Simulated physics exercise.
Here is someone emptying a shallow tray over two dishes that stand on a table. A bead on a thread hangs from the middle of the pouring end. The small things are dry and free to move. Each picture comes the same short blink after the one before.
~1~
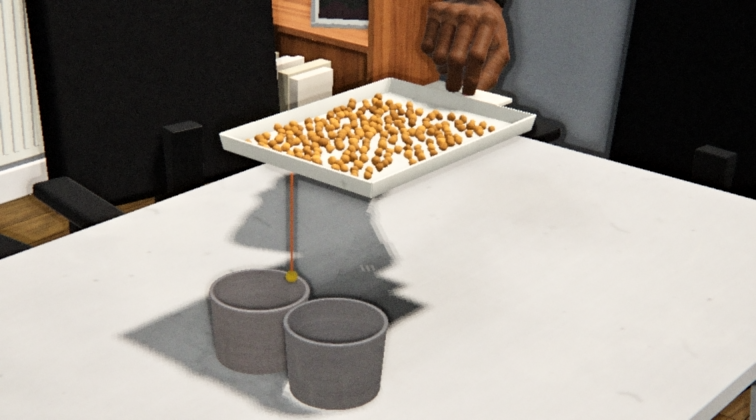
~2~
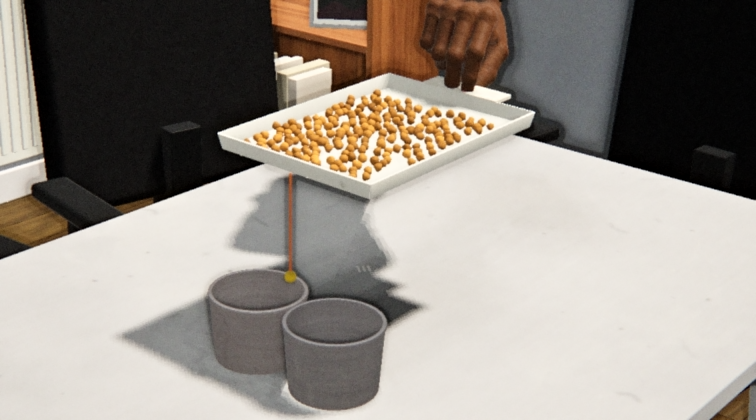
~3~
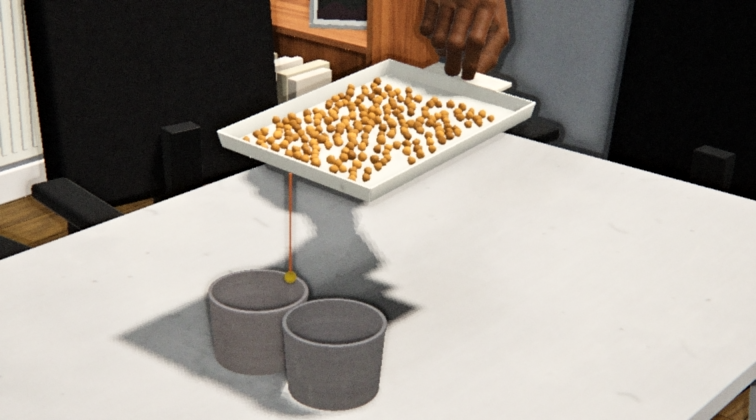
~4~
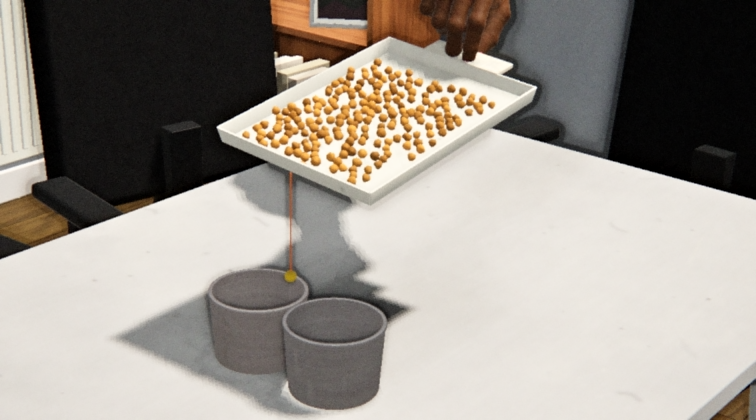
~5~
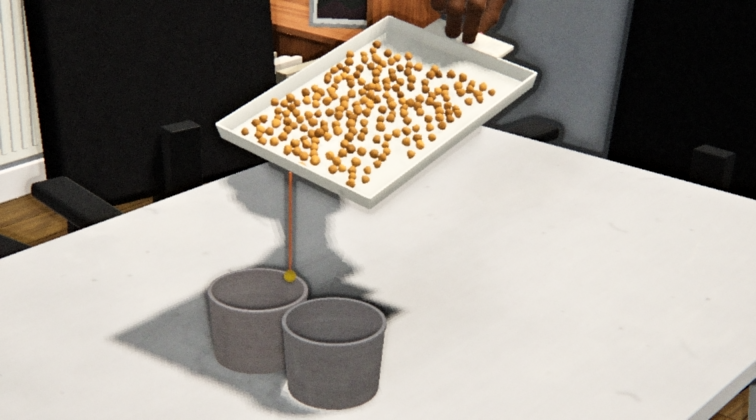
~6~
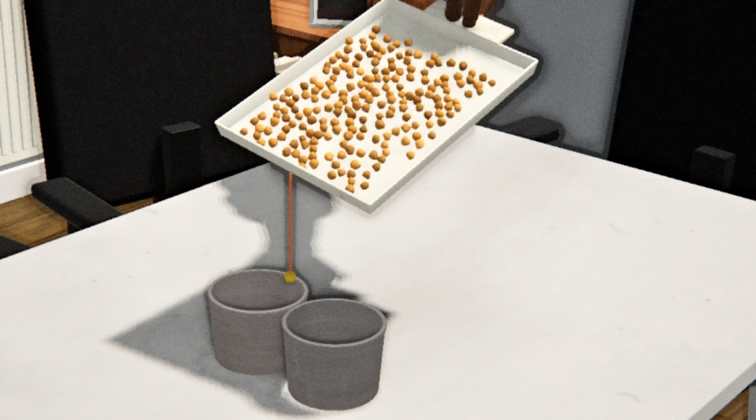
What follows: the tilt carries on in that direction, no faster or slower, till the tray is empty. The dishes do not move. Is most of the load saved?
In the dishes lies over half of it.
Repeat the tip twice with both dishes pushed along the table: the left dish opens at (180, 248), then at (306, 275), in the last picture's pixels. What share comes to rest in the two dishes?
About 0 and 40 per cent.
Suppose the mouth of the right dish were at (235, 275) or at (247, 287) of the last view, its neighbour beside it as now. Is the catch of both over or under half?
The first try: Less than half. The second: Not half.
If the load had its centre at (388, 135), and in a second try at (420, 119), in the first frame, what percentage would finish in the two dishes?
First some 80, then 70 per cent.
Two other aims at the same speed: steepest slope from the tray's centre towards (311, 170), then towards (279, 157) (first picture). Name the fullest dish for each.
First right, then the left dish.
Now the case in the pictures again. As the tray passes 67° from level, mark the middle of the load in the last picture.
At about (354, 156).
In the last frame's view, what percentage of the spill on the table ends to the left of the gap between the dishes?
Close to 50 per cent.
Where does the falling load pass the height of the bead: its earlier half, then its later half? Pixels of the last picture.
Around (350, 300) and then (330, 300).
Just after the last frame, tray tipped steeply; almost all on the tray; just a few in the right dish; about a tenth in the air.
A moment on, tray tipped past a quarter turn; roughly two thirds on the tray; about a tenth in the right dish; just a few in the left dish; about a tenth outside both; about a tenth in the air.
Further on, tray tipped past a quarter turn; roughly two thirds in the right dish; just a few in the left dish; roughly a third outside both.
When it is over, tray tipped past a quarter turn; roughly two thirds in the right dish; just a few in the left dish; roughly a third outside both.
